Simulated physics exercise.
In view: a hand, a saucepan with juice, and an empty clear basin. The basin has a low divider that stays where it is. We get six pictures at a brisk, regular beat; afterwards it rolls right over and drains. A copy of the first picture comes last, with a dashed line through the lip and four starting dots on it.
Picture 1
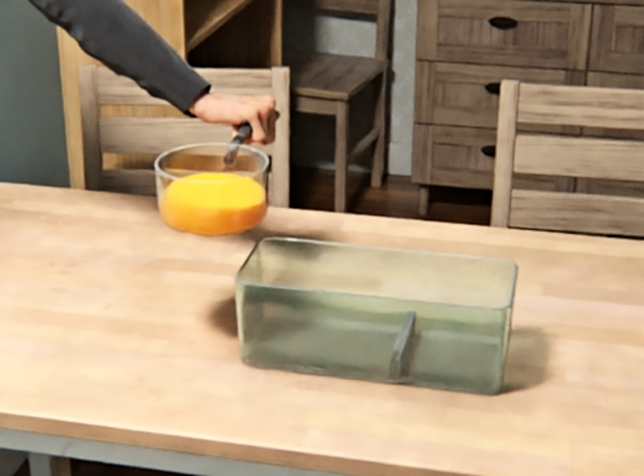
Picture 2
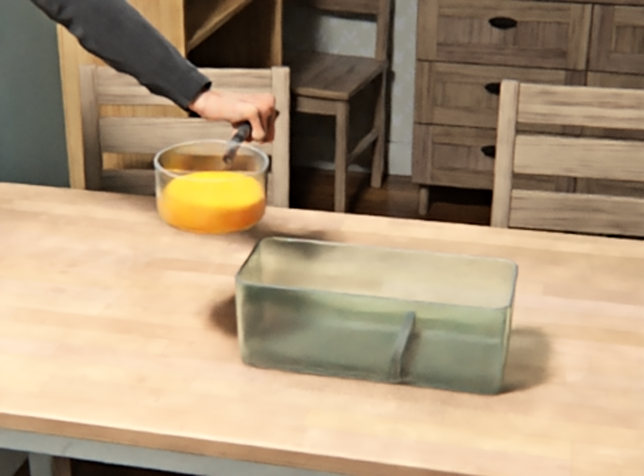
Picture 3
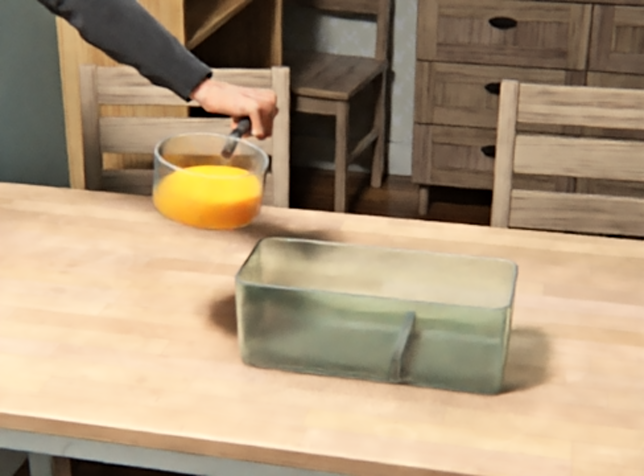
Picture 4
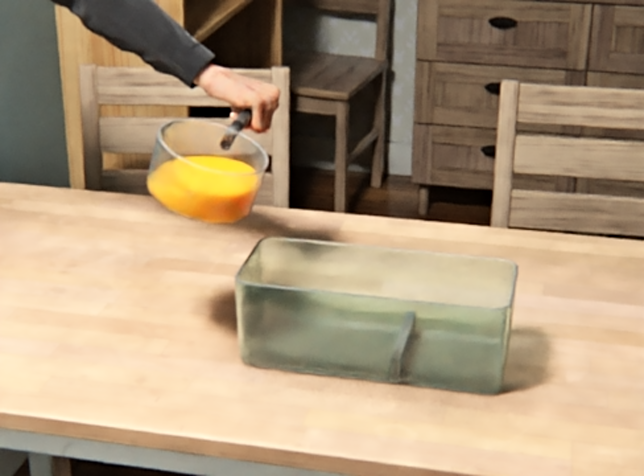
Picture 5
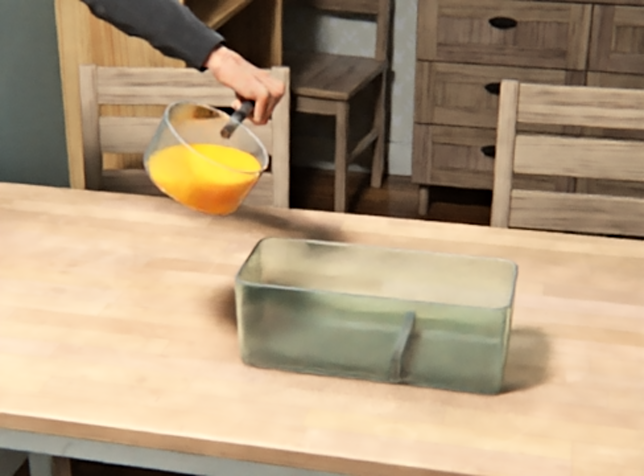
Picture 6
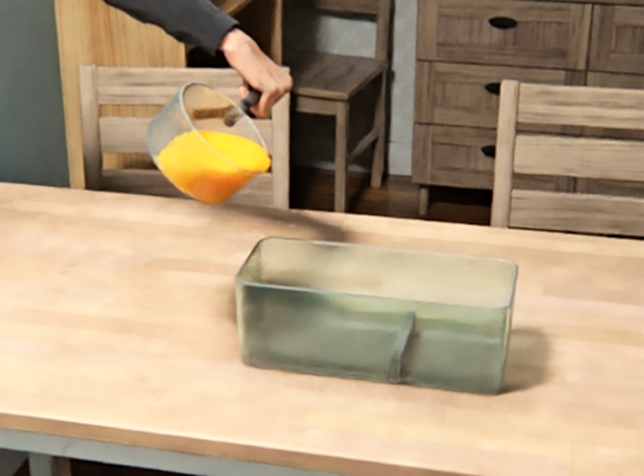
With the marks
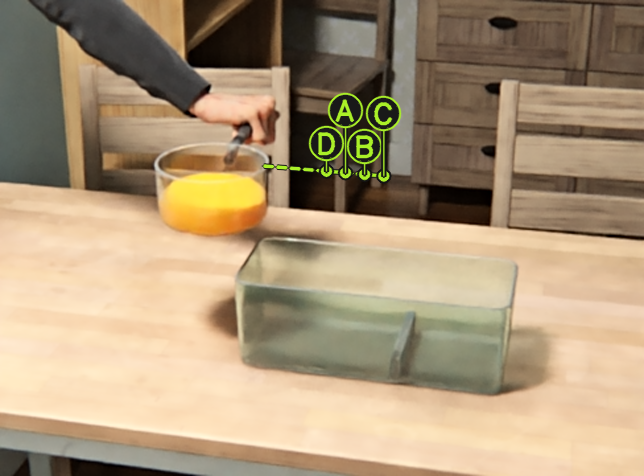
A hand lifts and tilts a clear pan of orange juice until juice reaches its lip.
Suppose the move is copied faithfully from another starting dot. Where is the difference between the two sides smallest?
The answer is spot D.
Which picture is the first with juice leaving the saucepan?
Picture 6.
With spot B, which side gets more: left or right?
The right one.
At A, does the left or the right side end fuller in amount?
The right one.
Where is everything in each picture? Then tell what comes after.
The first picture shows upright, lip at (264, 166); basin from (240, 360) to (503, 391); top of the wall at (404, 333); nothing has left yet.
The second picture shows tipped about 2°, lip at (264, 166); nothing has left yet.
The third picture shows tipped about 8°, lip at (264, 166); nothing has left yet.
The fourth picture shows tipped about 18°, lip at (264, 166); nothing has left yet.
The fifth picture shows tipped about 30°, lip at (264, 166); nothing has left yet.
The sixth picture shows tipped about 44°, lip at (264, 166); juice is over the lip, down to (264, 166).
In lime, A at (345, 172); B at (364, 174); C at (383, 176); D at (326, 171).
For spot A, about 12 % ends left of the wall and 87 % right of it.
For spot B, about 8 % ends left of the wall and 91 % right of it.
For spot C, about 6 % ends left of the wall and 93 % right of it.
For spot D, about 53 % ends left of the wall and 45 % right of it.
